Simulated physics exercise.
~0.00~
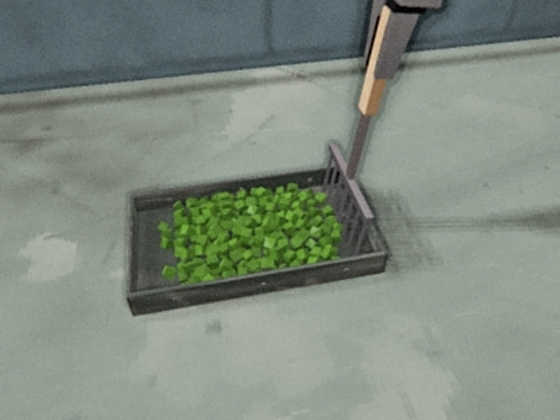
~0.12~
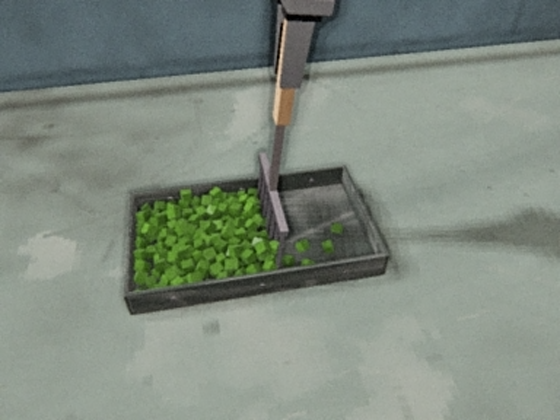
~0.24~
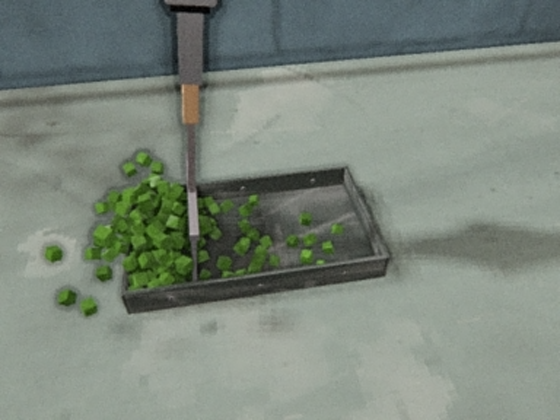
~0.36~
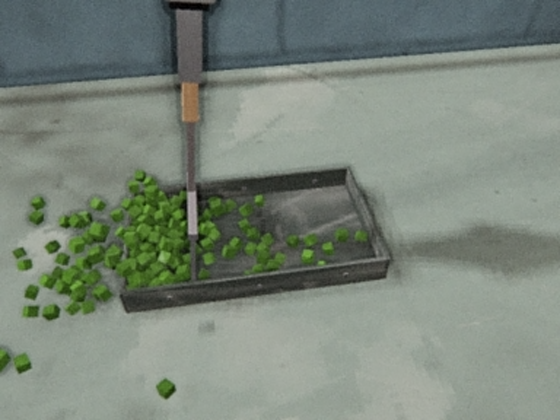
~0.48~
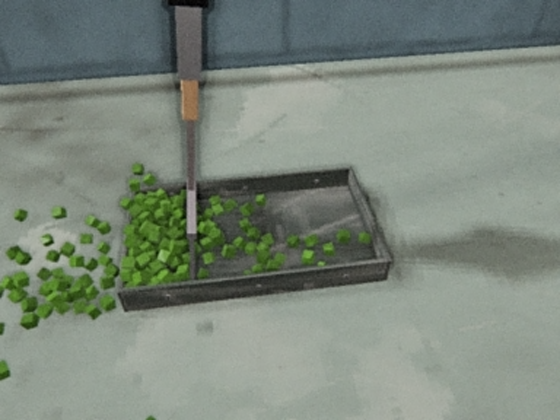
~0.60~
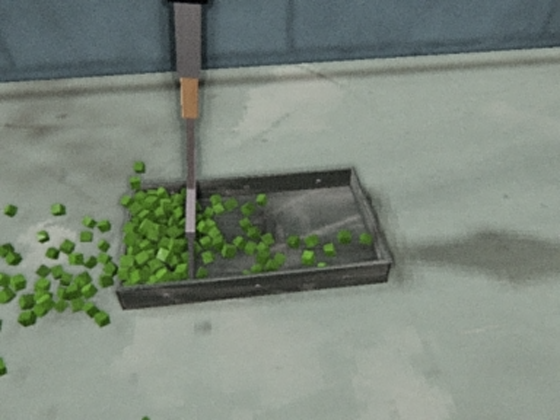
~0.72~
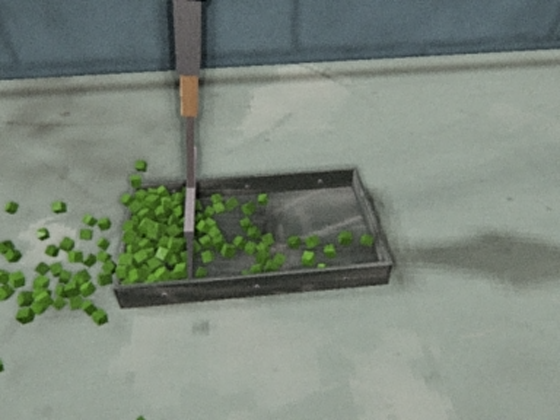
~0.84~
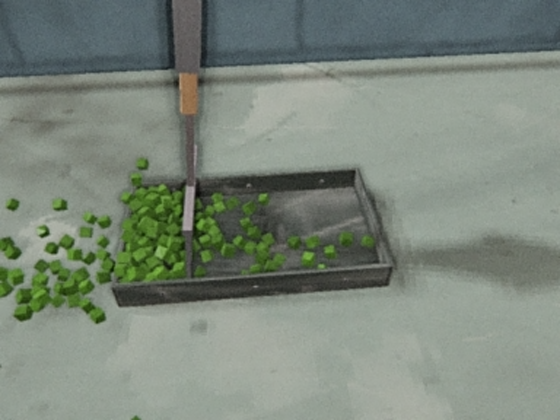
To begin with, a comb held by a robot arm stands at the right end of a shallow dark trough heaped with bright green vegetable dice. The comb sweeps left, pushing the dice into a pile and leaving only a few stragglers behind it. As it nears the left end, the heap swells up and dice spill over the edge onto the pale surface. The comb stops there while the loose pieces scatter farther left, one landing in front of the trough. Finally everything settles, with most dice still in the trough, crowded around the motionless comb, and many strewn outside to the left.
